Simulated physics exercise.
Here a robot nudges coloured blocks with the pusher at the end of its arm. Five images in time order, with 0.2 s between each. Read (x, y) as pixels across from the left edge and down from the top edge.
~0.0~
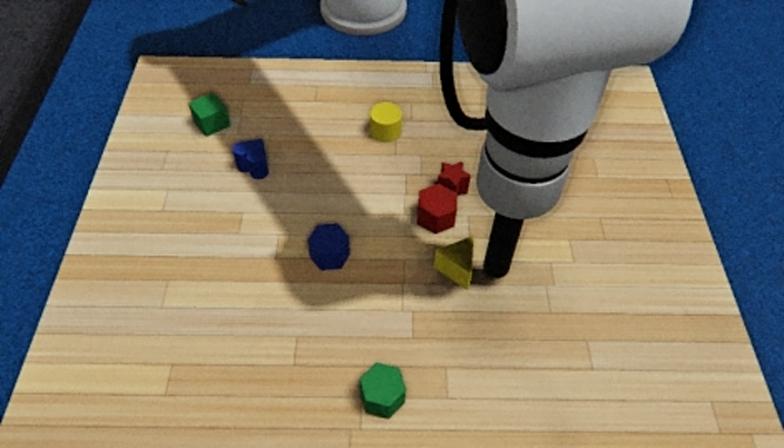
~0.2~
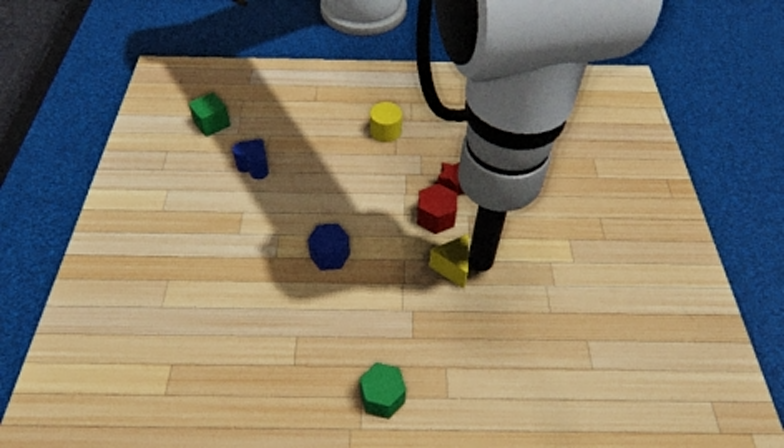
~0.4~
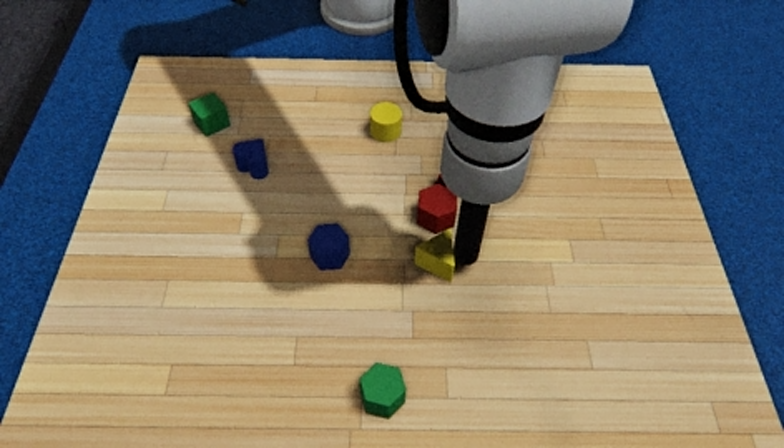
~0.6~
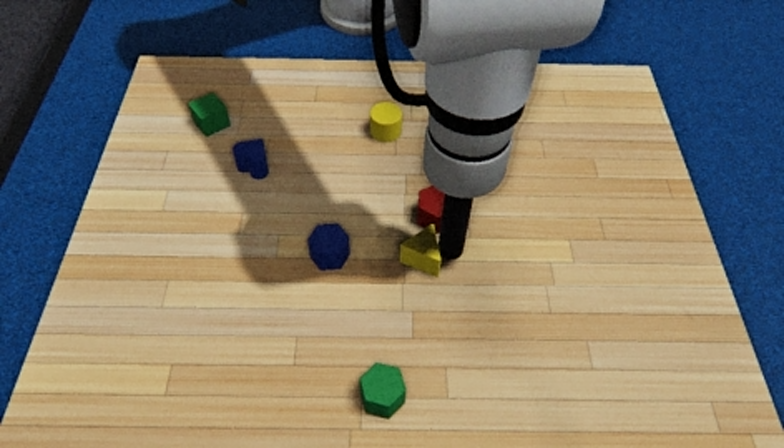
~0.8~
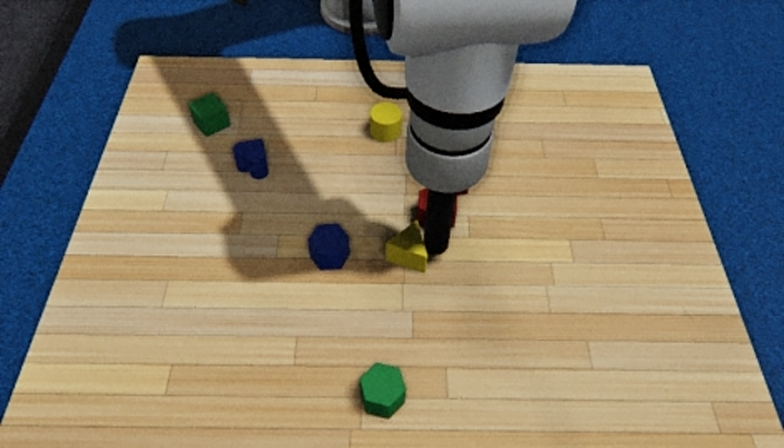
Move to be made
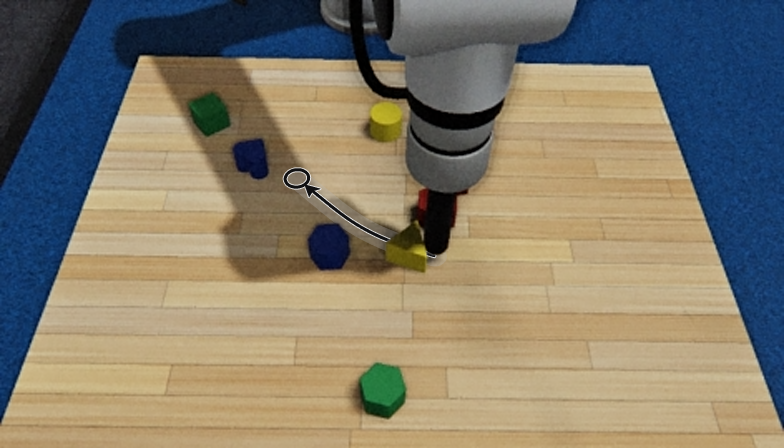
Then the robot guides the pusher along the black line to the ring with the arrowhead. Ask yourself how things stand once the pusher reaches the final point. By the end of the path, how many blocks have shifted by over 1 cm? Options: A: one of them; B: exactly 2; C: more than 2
A
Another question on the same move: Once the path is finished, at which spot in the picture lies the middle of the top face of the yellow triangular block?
I think it will end close to (365, 237).
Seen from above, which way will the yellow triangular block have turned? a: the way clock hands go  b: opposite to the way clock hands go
Correct choice: B.
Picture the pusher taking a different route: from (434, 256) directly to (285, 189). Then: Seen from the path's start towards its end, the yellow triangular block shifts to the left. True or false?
The statement is true.
The line goes from (434, 256) via (355, 224), ending at (297, 178).
On the path given first. One third of the way, pusher at (379, 226); yellow triangular block at (366, 237), turned 40° anticlockwise.
Two thirds of the way, pusher at (333, 198); yellow triangular block at (365, 237), turned 45° anticlockwise.
At the end, pusher at (295, 168); yellow triangular block at (365, 237), turned 45° anticlockwise; red six-sided block unmoved.
